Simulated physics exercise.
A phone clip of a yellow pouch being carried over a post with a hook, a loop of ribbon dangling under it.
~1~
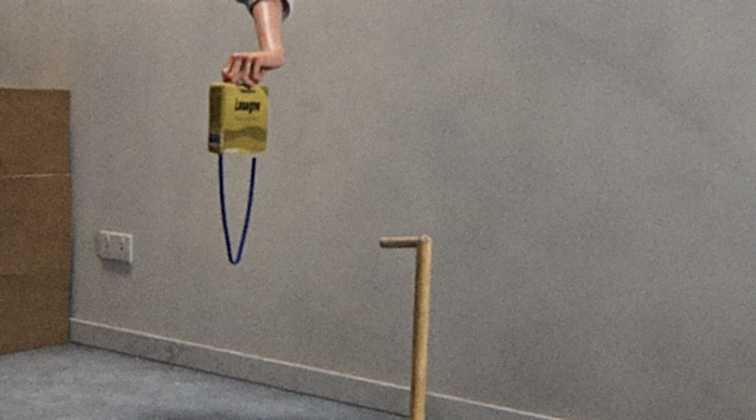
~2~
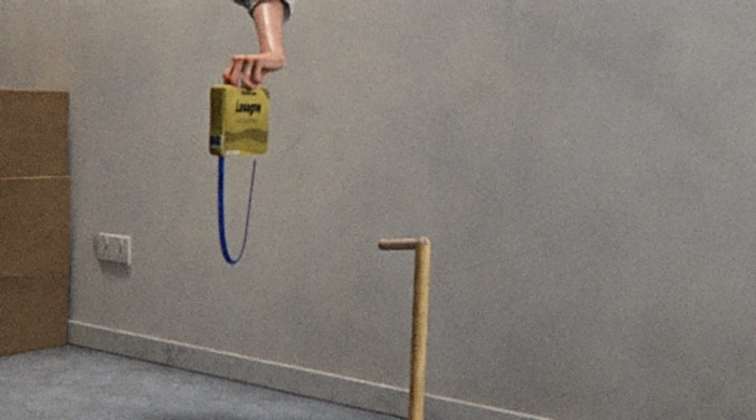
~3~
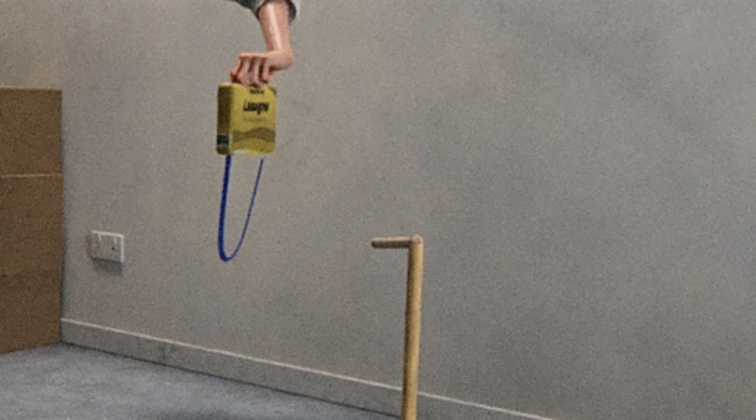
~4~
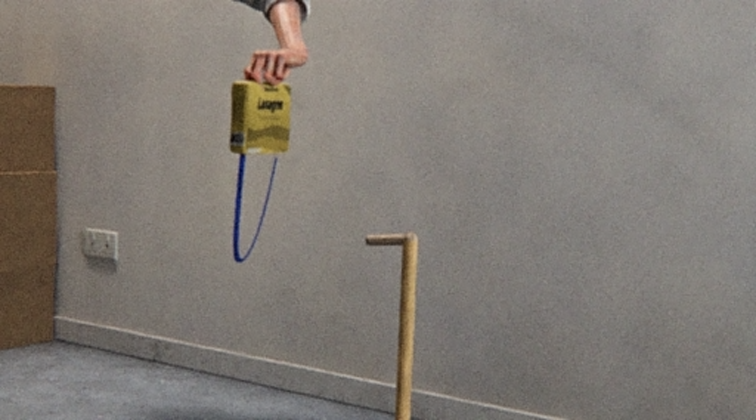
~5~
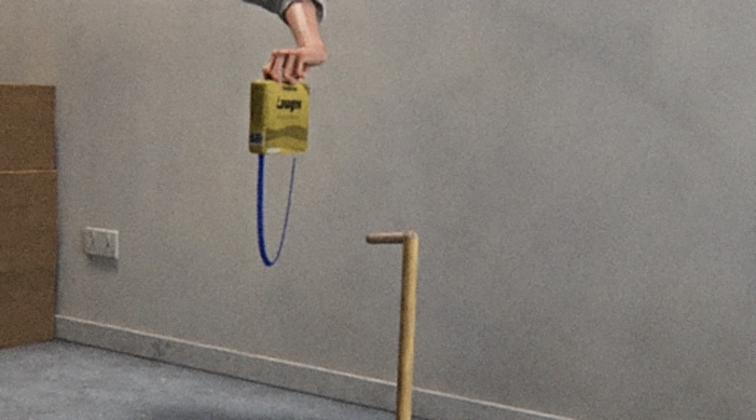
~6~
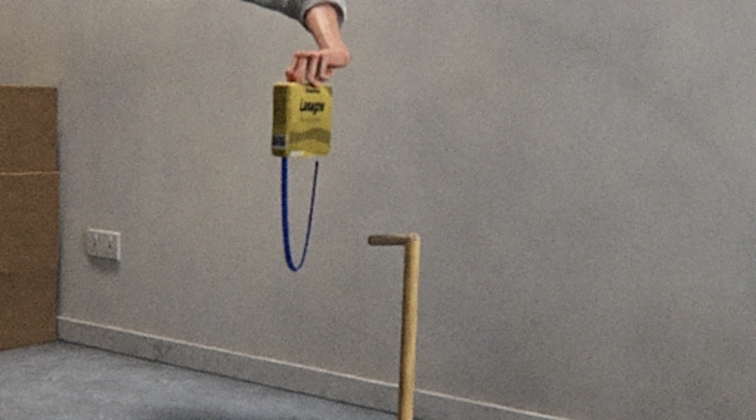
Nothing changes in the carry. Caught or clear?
As it turns out, the yellow pouch is jerked back by its loop.
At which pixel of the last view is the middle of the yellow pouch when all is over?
Close to (492, 130).
Then, 0.68 s past the final frame, pouch nearing the post near (378, 124).
Then, 1.32 s past the final frame, pouch past the post near (456, 128).
When it is over, pouch past the post near (492, 130); loop tight round the post, hand stopped. The yellow pouch snags on the hook.
